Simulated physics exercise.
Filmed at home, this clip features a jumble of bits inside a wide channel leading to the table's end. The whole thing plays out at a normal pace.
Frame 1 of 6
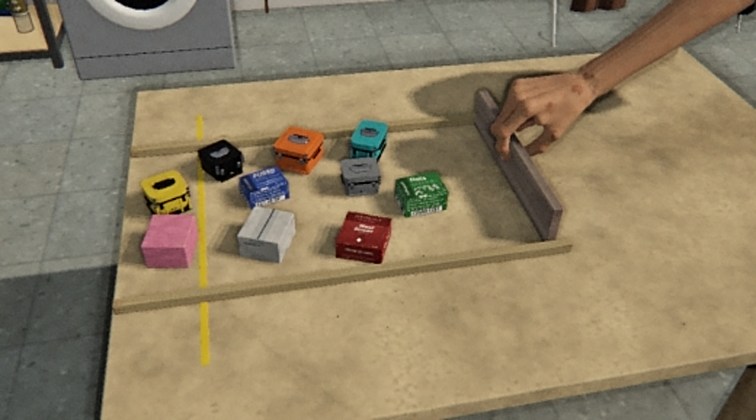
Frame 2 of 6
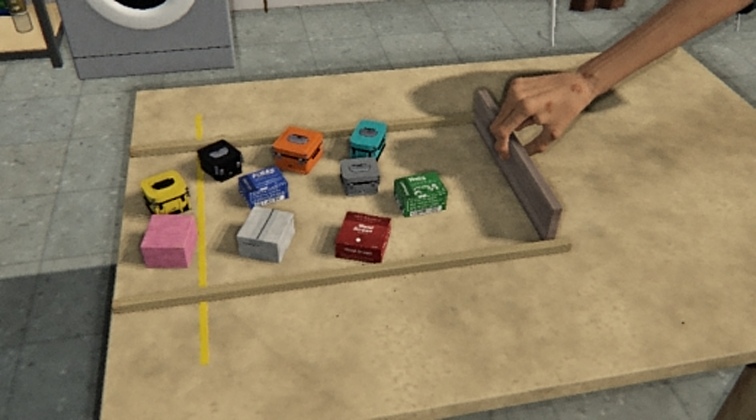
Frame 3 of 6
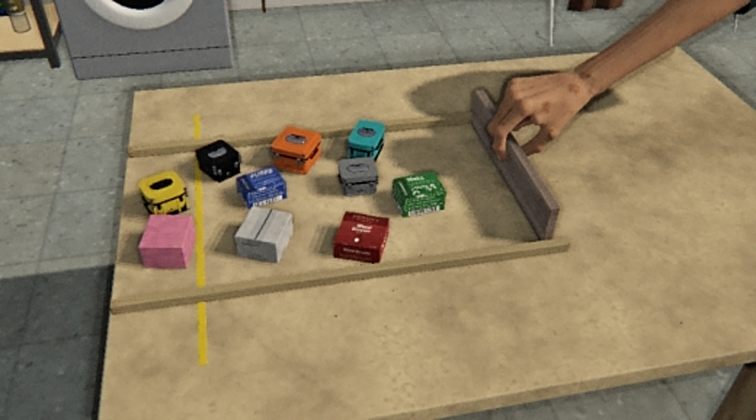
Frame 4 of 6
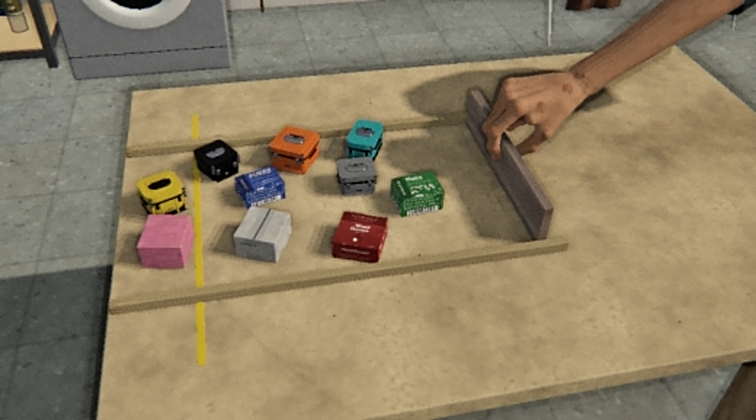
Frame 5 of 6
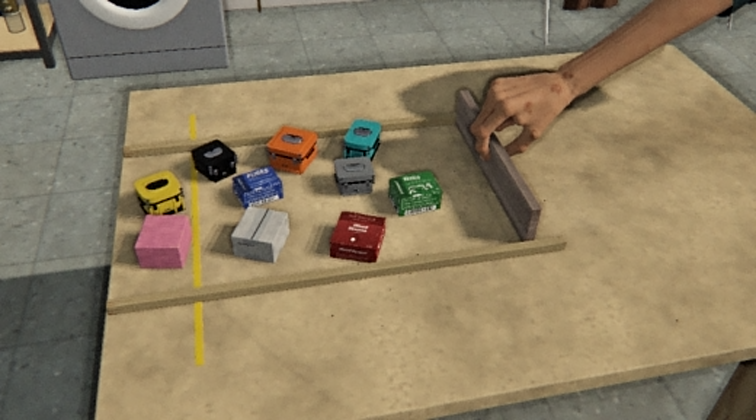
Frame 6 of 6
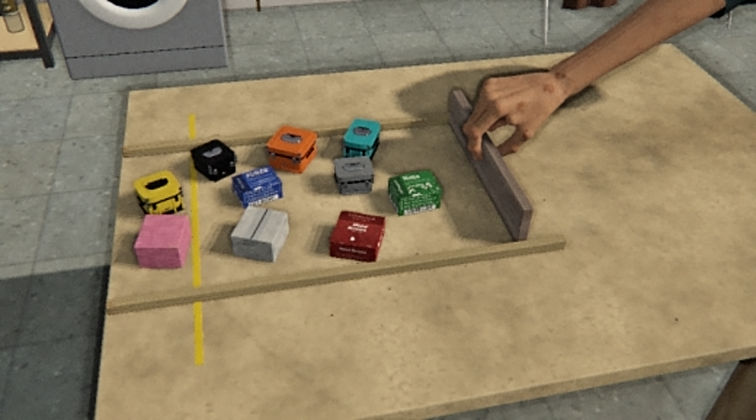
Hand sliding a wooden board slightly left along a channel on a tabletop, toward ten colourful small boxes and cases sitting still.
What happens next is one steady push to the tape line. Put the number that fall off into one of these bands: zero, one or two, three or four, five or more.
That is three or four.
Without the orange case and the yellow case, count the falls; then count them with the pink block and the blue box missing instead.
Falls come to 1 the first time and 1 the other time.
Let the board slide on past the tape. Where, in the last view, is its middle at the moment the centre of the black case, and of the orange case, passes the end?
The middle is at (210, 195) when it's the black case, and at (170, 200) when it's the orange case.
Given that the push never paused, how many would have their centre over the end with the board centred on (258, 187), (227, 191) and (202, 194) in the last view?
0, 0 and 3.
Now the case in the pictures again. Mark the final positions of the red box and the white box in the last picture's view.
The red box ends up near (170, 271), and the white box near (124, 250).
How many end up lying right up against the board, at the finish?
Count recorded: 4.
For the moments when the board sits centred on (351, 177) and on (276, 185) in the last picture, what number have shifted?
5, then 8.
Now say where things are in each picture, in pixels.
The first frame shows yellow case (166, 195); pink block (171, 241); black case (221, 162); board (513, 161); tape (202, 214).
The second frame shows pink block (170, 241); green box (420, 194).
The third frame shows black case (219, 162); red box (362, 237).
The fourth frame shows yellow case (162, 196); grey case (356, 178).
The fifth frame shows pink block (165, 241); turquoise case (363, 142).
The sixth frame shows yellow case (159, 196); pink block (164, 241); black case (214, 161); board (486, 161); tape (195, 214).
Soon after, none off yet; yellow case at rest near (159, 196); pink block at rest near (164, 241); black case at rest near (214, 161).
After that, none off yet; yellow case at rest near (159, 196); pink block at rest near (164, 241); black case displaced a little near (194, 162).
In the end, the number that fall off is three or four; gone, black case, pink block and yellow case.
